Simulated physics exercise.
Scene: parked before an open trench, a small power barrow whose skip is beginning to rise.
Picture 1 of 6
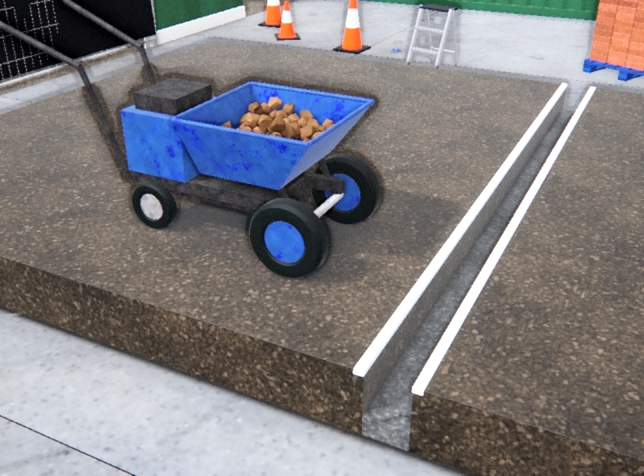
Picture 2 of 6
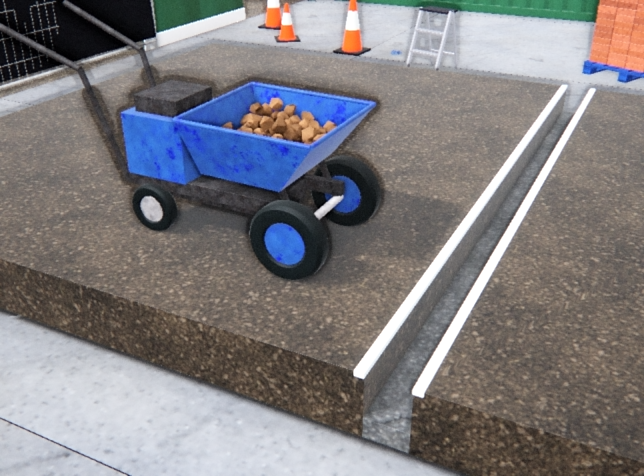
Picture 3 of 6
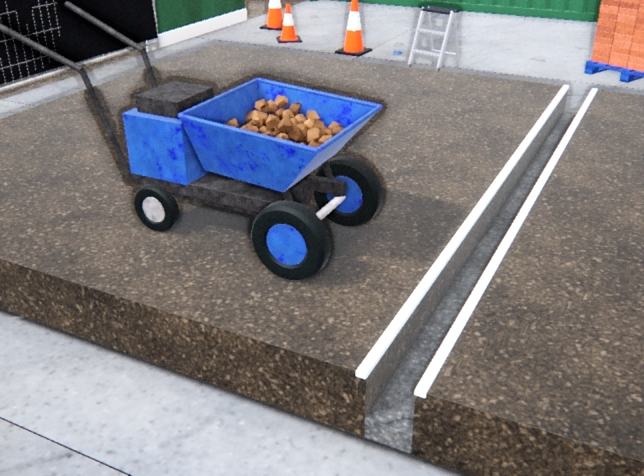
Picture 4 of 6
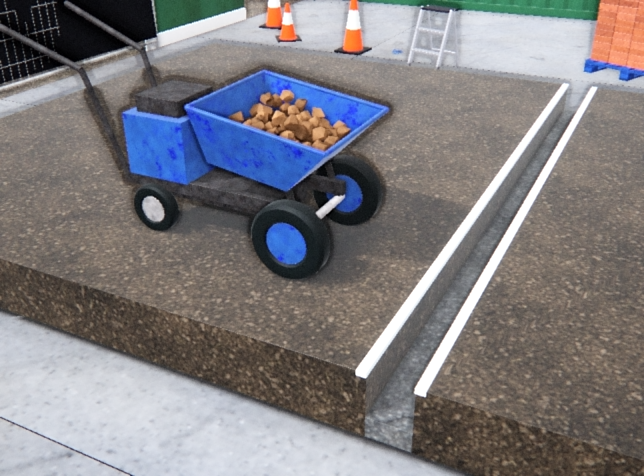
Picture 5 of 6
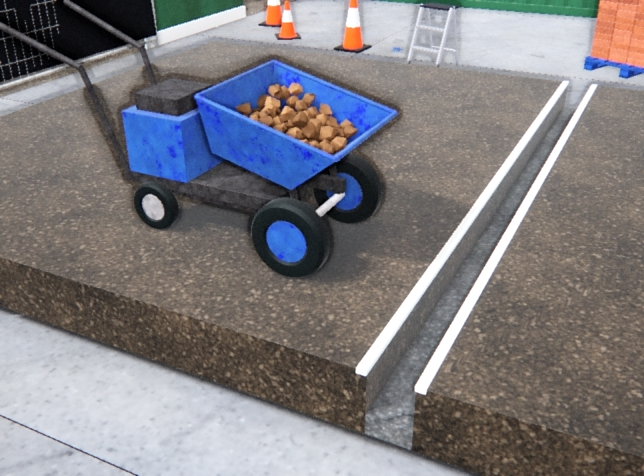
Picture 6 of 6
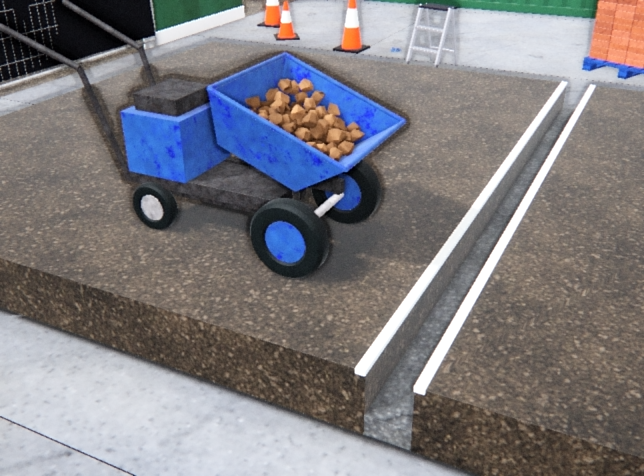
A blue skip loaded with brown clods tilts gradually toward the right on a parked barrow.
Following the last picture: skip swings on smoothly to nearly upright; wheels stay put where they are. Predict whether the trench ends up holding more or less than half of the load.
The trench holds more than half.
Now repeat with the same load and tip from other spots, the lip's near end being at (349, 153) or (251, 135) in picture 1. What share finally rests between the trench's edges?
First spot: Roughly 40 percent; second spot: Roughly 20 percent.
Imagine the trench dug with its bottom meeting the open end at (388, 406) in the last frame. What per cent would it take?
I'd put it at some 80 in a hundred.
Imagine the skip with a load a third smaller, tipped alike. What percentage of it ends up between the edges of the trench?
Roughly 100 per cent of it.
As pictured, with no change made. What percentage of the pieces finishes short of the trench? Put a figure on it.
Near 5 in every hundred.
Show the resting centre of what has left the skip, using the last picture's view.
Somewhere around (453, 298) in the final view.
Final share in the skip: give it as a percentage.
Around 0 %.
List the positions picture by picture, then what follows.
In the first picture, lip of the skip near (308, 145), level; top of the load near (274, 129), clay clods; first edge of the trench near (386, 333); far edge near (441, 349), the trench under half as wide as the skip, and about as deep as wide.
In the second picture, lip of the skip near (311, 148), tipped barely; top of the load near (276, 130).
In the third picture, lip of the skip near (318, 151), tipped barely; top of the load near (281, 129).
In the fourth picture, lip of the skip near (325, 155), tipped a little; top of the load near (262, 118).
In the fifth picture, lip of the skip near (335, 160), tipped a little; top of the load near (267, 115).
In the sixth picture, lip of the skip near (345, 170), tipped clearly; top of the load near (264, 114); first edge of the trench near (387, 332); far edge near (443, 348).
Shortly afterwards, skip tipped steeply; the whole lot in the skip.
Next, skip tipped right over; near two thirds in the skip; a little short of the trench; near a quarter in or heaped over the trench.
Some moments later, skip tipped right over; only a few in the skip; a little short of the trench; all but a few in or heaped over the trench.
In the end, skip tipped right over; a little short of the trench; all but a few in or heaped over the trench; none at all beyond it.
